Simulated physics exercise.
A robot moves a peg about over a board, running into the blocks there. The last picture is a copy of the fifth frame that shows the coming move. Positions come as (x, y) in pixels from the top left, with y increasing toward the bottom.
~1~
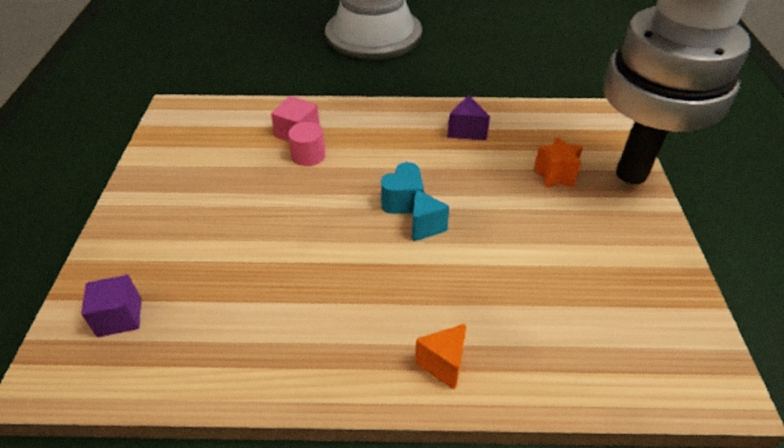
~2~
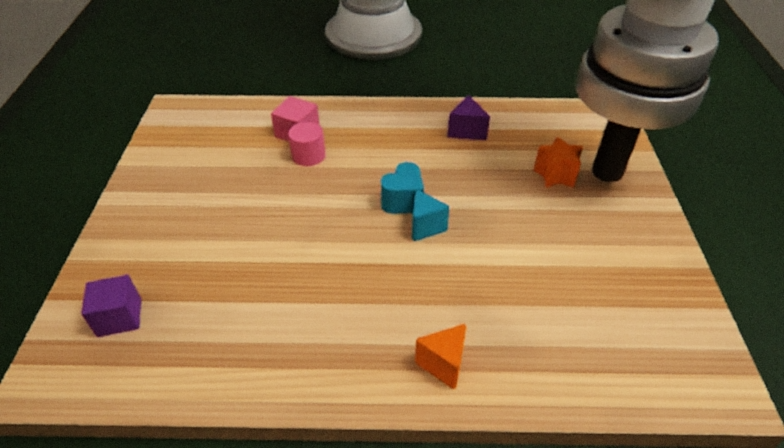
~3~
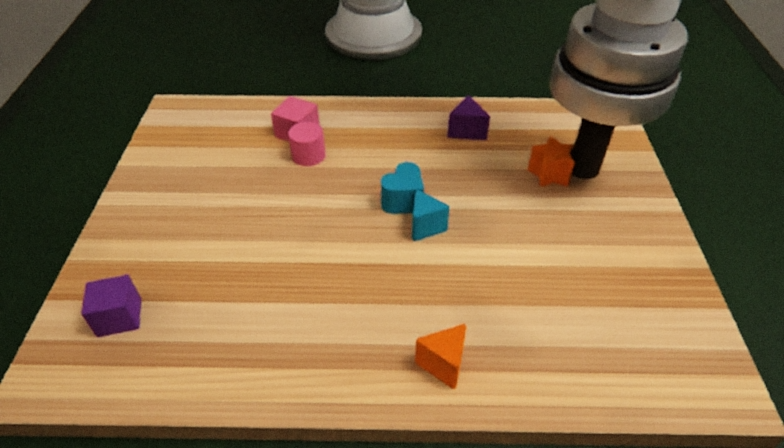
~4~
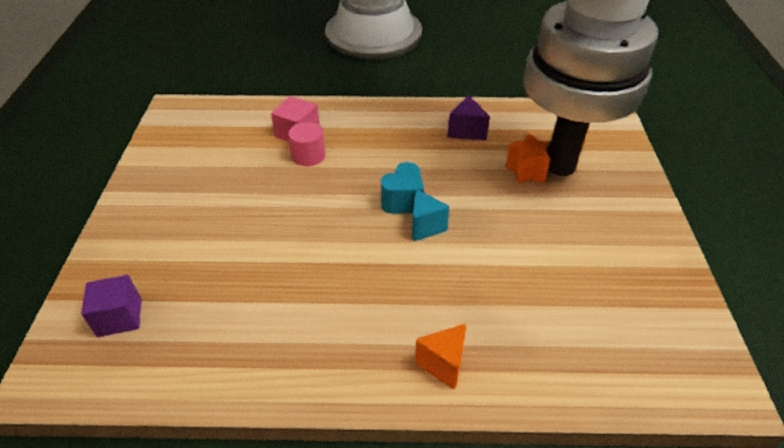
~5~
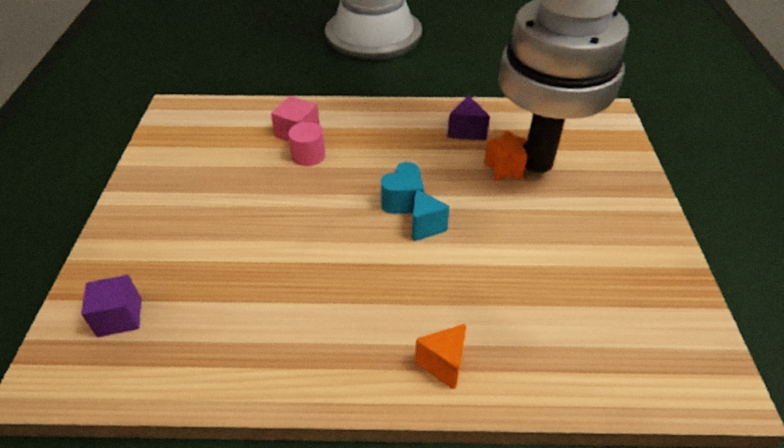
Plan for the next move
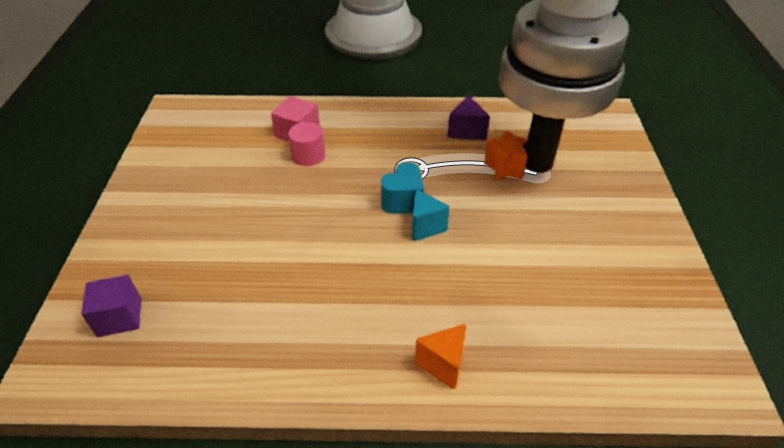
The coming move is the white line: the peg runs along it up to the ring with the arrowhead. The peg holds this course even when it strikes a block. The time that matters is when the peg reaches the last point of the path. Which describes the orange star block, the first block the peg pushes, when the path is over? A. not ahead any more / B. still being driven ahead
Answer: A.
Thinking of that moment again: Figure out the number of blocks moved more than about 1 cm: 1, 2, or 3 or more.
I'd say one block gets moved.
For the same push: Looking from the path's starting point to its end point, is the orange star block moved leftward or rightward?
It moves right.
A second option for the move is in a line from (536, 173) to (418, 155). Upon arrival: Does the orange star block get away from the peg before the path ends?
No
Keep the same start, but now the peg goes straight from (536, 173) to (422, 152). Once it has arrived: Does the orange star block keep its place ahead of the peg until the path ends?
Yes.
The line goes from (536, 173) via (494, 165) and (452, 163), ending at (412, 170).
What follows on the original path. One third of the way, peg at (495, 155); orange star block at (468, 135).
Two thirds of the way, peg at (453, 154); orange star block at (426, 132).
At the end, peg at (412, 160); turquoise heart unmoved; orange star block at (398, 129), turned 45° clockwise.
